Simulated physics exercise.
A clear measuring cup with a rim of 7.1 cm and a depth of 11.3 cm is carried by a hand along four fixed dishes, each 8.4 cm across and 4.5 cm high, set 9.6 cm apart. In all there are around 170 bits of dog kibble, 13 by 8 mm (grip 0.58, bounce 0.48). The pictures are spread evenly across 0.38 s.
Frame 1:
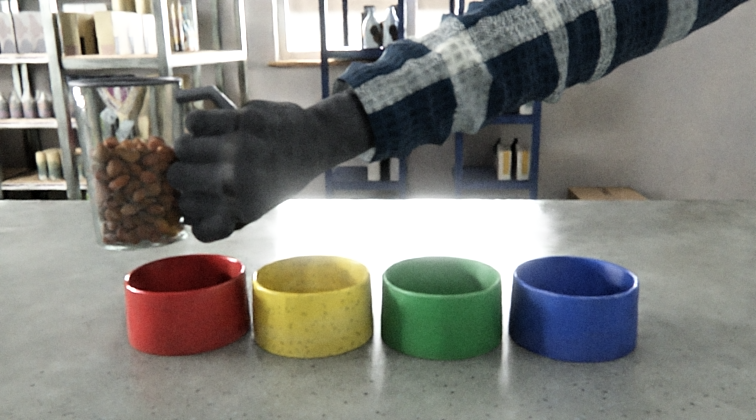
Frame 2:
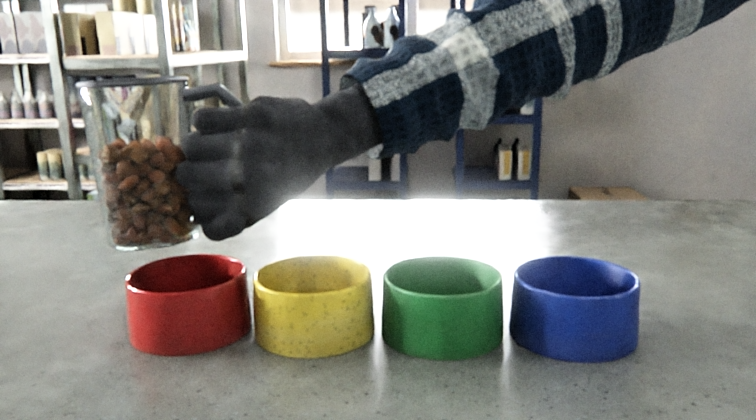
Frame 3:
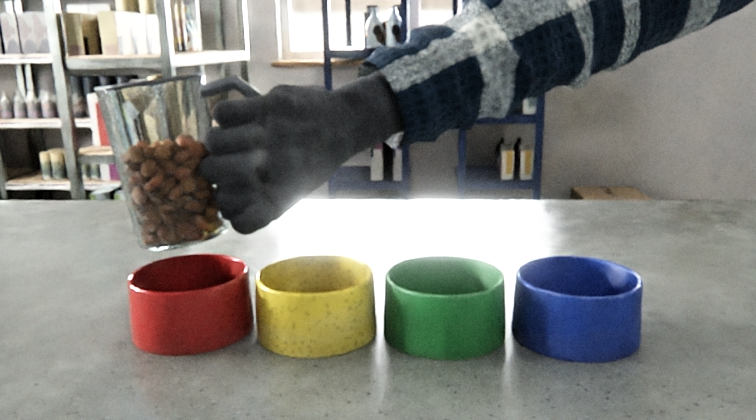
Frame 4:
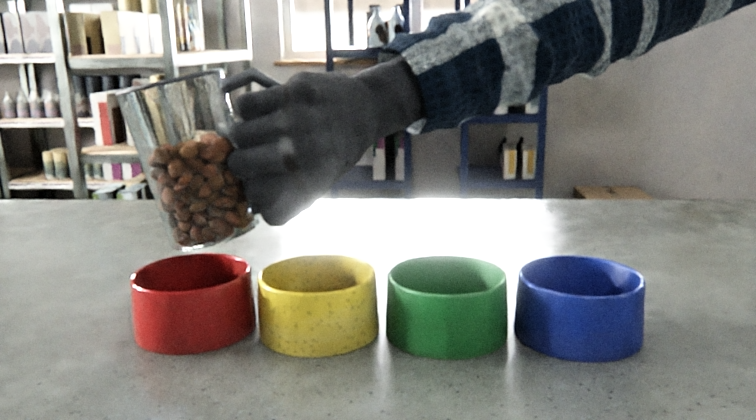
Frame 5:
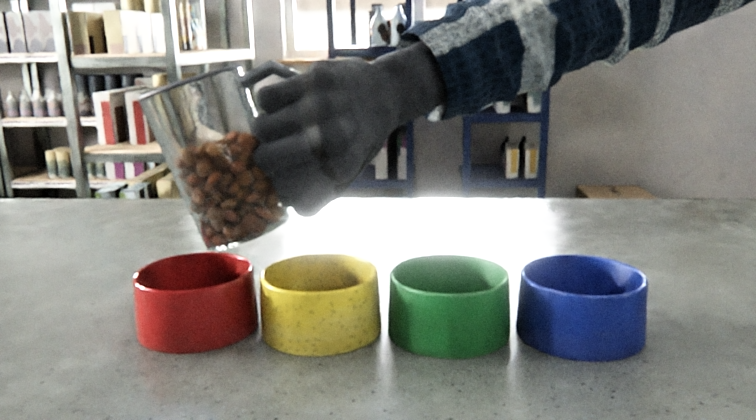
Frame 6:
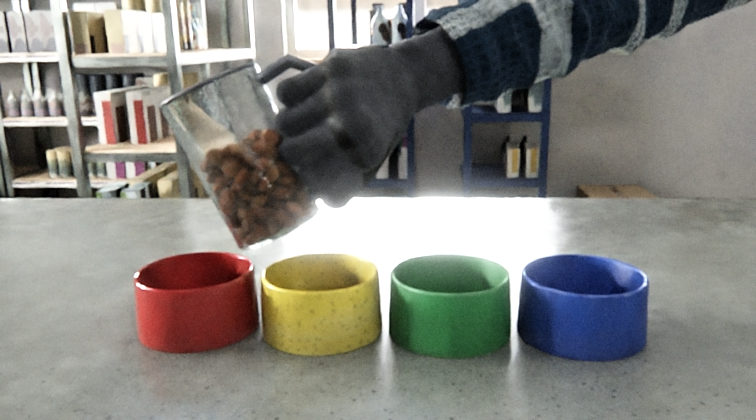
Gloved hand moving a clear cup of brown kibble rightward while tilting it leftward, above red, yellow, green and blue dishes.
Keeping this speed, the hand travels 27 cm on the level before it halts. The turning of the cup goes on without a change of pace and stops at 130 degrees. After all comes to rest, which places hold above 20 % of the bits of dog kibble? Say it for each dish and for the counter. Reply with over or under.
Red under, blue under, green over, yellow under, counter under.
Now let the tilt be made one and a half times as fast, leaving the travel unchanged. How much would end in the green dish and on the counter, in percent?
In the green dish 100; on the counter 0.
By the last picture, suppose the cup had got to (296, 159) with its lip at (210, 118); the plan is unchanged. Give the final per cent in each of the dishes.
The red dish keeps 0, the blue one 0, the green one 100 and the yellow one 0.
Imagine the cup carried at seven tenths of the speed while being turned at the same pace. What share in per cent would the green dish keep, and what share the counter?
Green: 100; counter: 0.
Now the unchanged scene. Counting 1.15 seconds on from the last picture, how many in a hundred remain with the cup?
Roughly 100 in a hundred.
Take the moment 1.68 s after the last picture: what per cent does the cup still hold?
It comes out close to 5 per cent.
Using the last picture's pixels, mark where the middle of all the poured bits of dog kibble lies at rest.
I'd say roughly (444, 296).
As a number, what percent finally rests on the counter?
The share comes to some 0 percent.
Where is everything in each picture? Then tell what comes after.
The first picture shows cup at (136, 161), tilt 0 degrees, lip at (78, 82), moved 0.0 cm; middle of the pieces at (145, 186); red dish at (186, 273); yellow dish at (312, 274); green dish at (441, 275); blue dish at (574, 276).
The second picture shows cup at (144, 161), tilt 2 degrees, lip at (84, 84), moved 0.6 cm; middle of the pieces at (154, 186).
The third picture shows cup at (168, 161), tilt 7 degrees, lip at (103, 89), moved 2.1 cm; middle of the pieces at (179, 185).
The fourth picture shows cup at (194, 160), tilt 12 degrees, lip at (123, 94), moved 3.9 cm; middle of the pieces at (207, 184).
The fifth picture shows cup at (220, 159), tilt 18 degrees, lip at (145, 100), moved 5.6 cm; middle of the pieces at (235, 181).
The sixth picture shows cup at (245, 159), tilt 23 degrees, lip at (165, 106), moved 7.4 cm; middle of the pieces at (262, 180); red dish at (195, 271); yellow dish at (320, 272); green dish at (450, 273); blue dish at (583, 274).
Then, 0.69 s after the last picture, tilt 73 degrees; cup holds 100 %.
Then, 1.15 s after the last picture, tilt 107 degrees; cup holds 100 %.
Then, 1.68 s after the last picture, tilt 130 degrees; cup holds 5 %, green 95 %.
In the end, red 0 %, blue 0 %, green 100 %, yellow 0 %, counter 0 %.
